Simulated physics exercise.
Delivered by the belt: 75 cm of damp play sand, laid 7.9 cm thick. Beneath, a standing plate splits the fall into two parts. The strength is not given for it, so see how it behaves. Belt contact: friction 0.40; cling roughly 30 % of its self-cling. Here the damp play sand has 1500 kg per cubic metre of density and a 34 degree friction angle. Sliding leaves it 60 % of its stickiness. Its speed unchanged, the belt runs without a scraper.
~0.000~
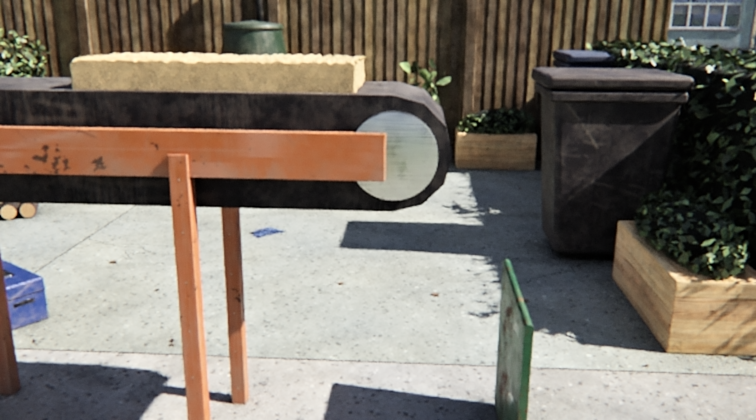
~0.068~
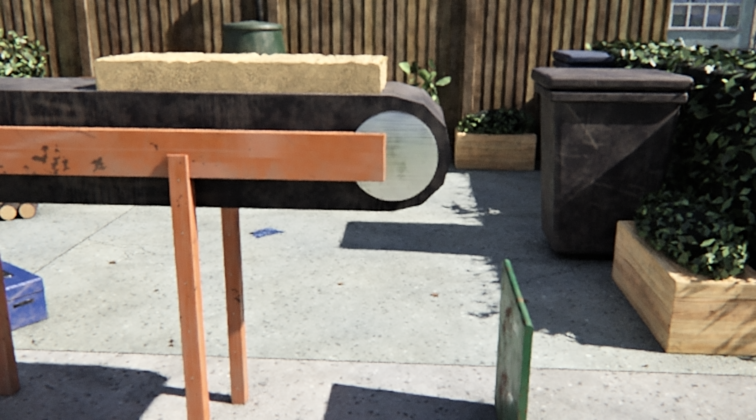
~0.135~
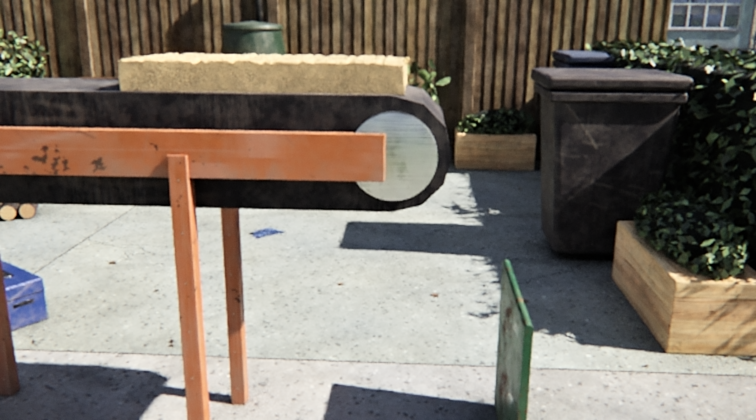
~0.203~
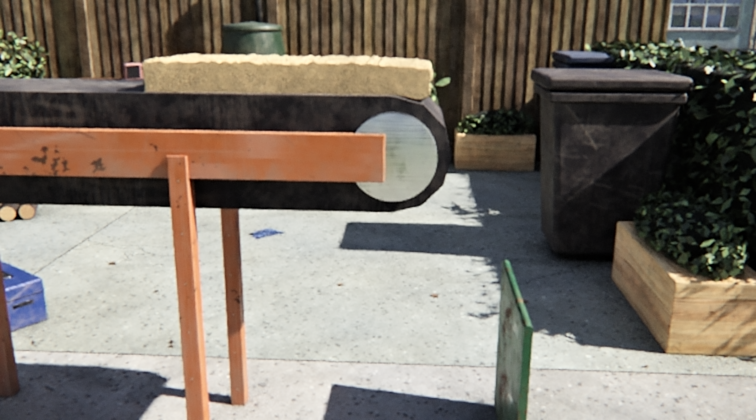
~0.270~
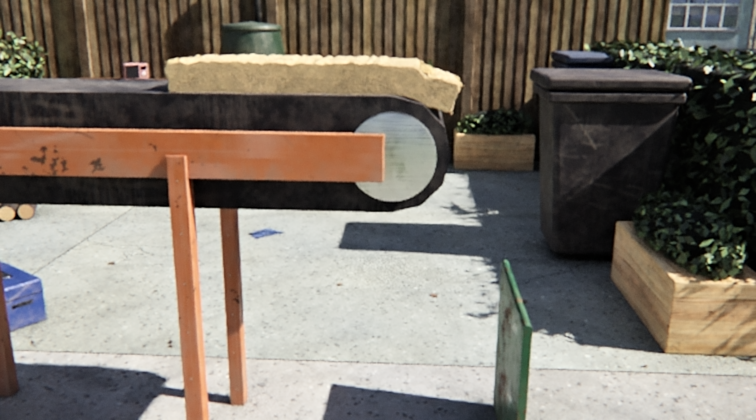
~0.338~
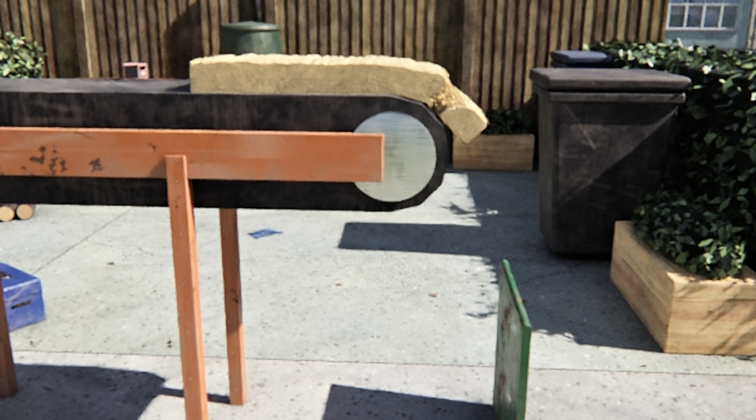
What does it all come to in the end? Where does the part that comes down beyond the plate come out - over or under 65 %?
Result: Over.
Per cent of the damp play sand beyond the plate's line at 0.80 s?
That comes to about 40 per cent.
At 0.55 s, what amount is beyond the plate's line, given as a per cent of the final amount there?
10 %.
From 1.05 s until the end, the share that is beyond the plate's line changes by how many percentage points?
Roughly 16 %.
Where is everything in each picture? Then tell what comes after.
In the first picture, foremost bit of the damp play sand at (354, 90).
In the second picture, foremost bit of the damp play sand at (379, 91).
In the third picture, foremost bit of the damp play sand at (404, 69), 4 % of it past the top of the roller, in one piece.
In the fourth picture, foremost bit of the damp play sand at (431, 76), 13 % of it past the top of the roller, in one piece.
In the fifth picture, foremost bit of the damp play sand at (458, 93), 21 % of it past the top of the roller, cracking.
In the sixth picture, foremost bit of the damp play sand at (484, 127), 30 % of it past the top of the roller, cracking.
After 0.55 s, 12 % is beyond the plate's line.
After 0.80 s, 38 % is beyond the plate's line.
After 1.05 s, 63 % is beyond the plate's line.
After 1.30 s, 80 % is beyond the plate's line.
After 2.51 s, 80 % is beyond the plate's line.
